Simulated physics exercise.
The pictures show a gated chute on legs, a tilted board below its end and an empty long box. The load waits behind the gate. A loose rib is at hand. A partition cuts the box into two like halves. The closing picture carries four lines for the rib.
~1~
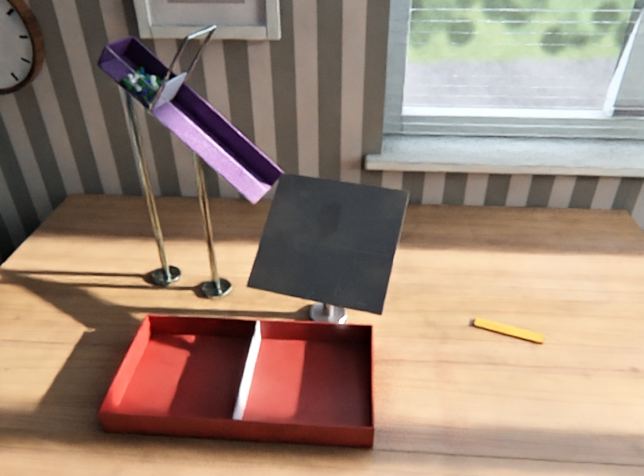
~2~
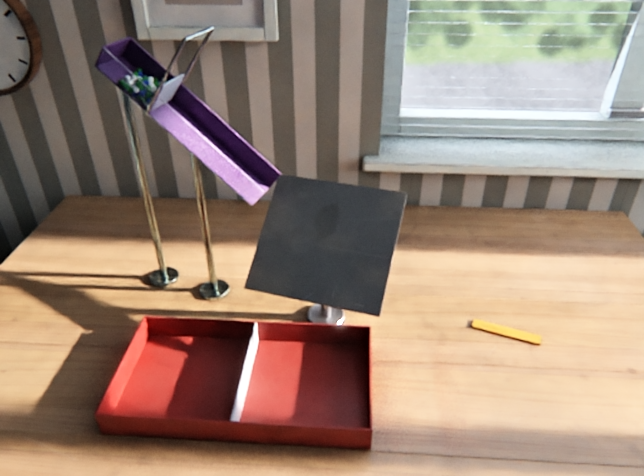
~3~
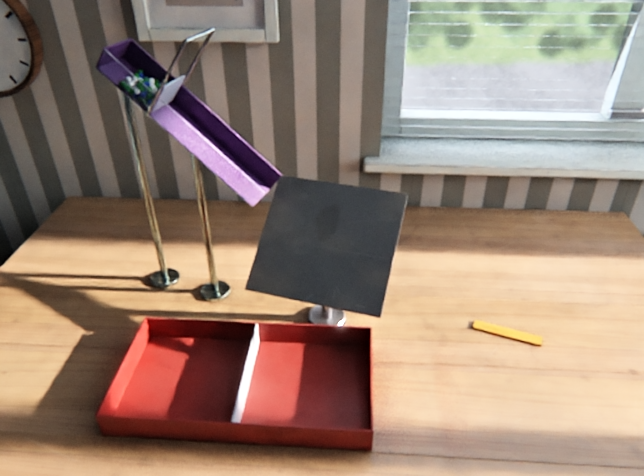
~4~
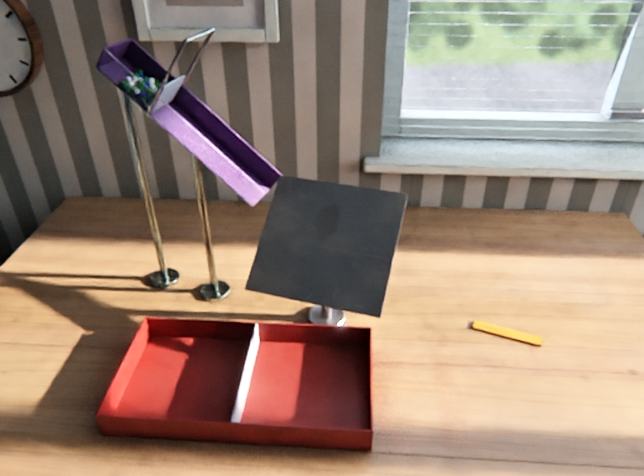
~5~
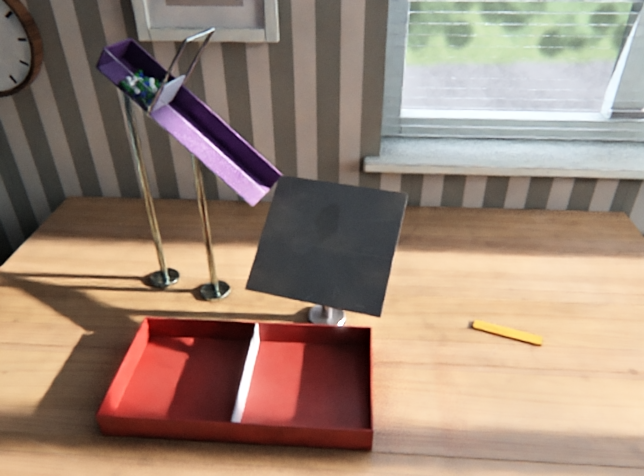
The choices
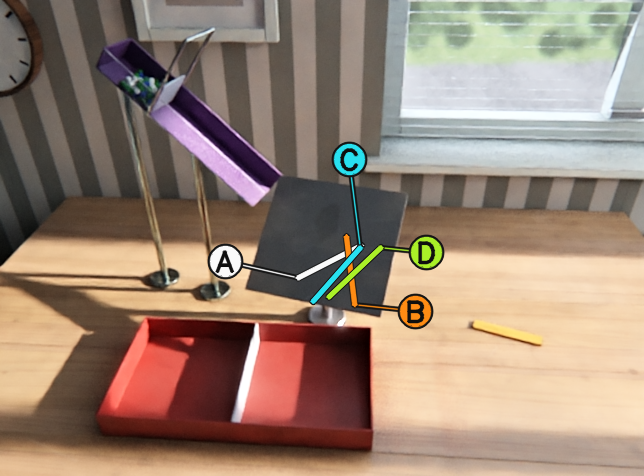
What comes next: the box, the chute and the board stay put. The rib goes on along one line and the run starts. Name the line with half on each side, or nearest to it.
Go for A.
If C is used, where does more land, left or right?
Right.
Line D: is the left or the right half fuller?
Right.
On the marked copy, line A from (361, 245) to (298, 277); line B from (346, 236) to (354, 304); line C from (360, 247) to (313, 301); line D from (380, 247) to (328, 296).
Choosing A, of what is caught, about half in the left half, about half in the right.
Choosing B, of what is caught, a stray few in the left half, nearly all in the right.
Choosing C, of what is caught, a stray few in the left half, nearly all in the right.
Choosing D, of what is caught, a stray few in the left half, nearly all in the right.
